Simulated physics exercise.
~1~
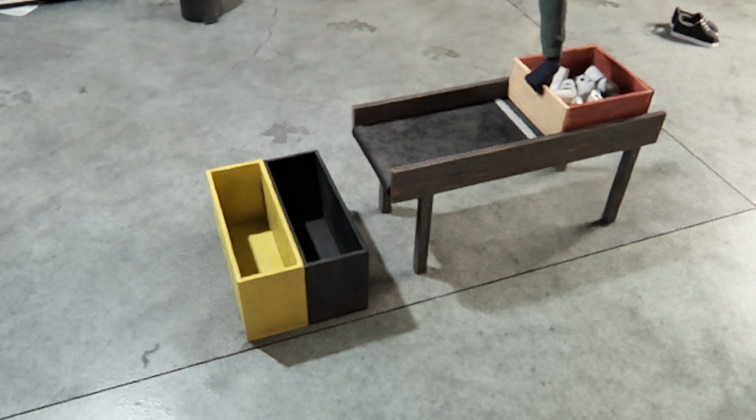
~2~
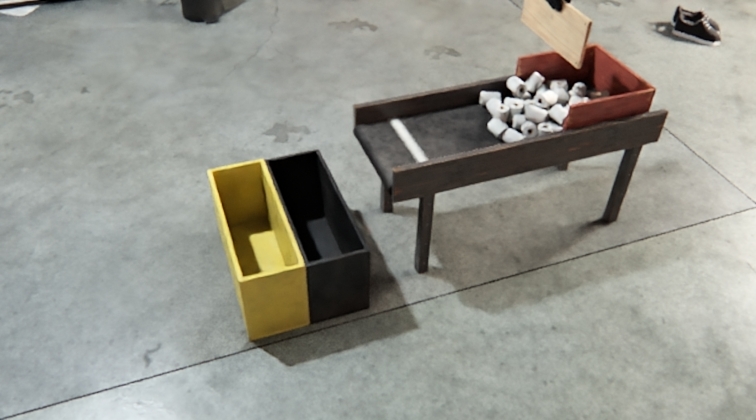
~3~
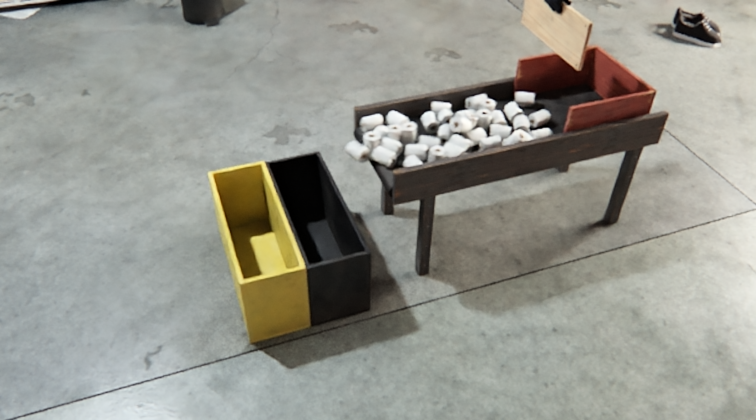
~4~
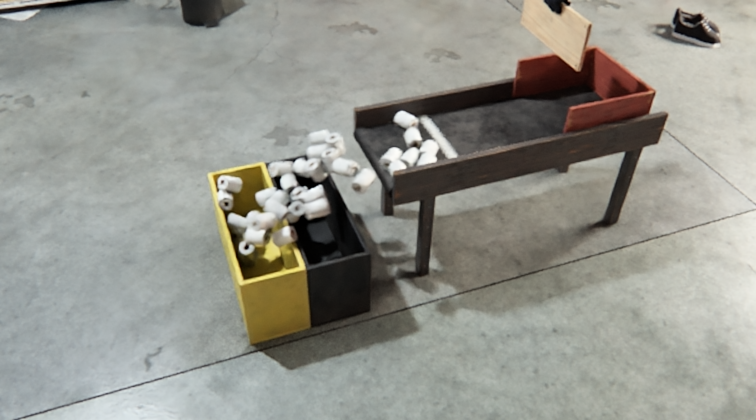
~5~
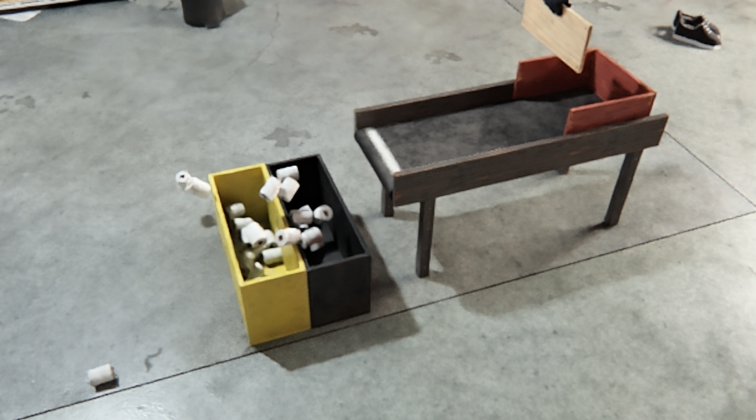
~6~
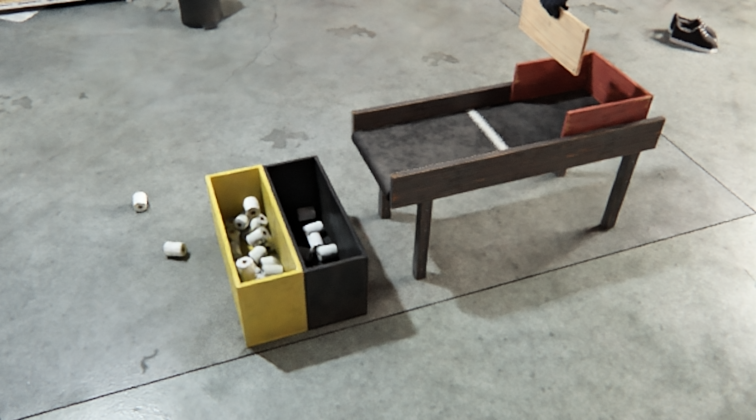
On a concrete floor, a gloved hand lifts the gate of a red pen on a raised belt, and loose white rolls ride left and spill off the end, most landing in the yellow tote, some in the black tub, and a few on the floor beyond.
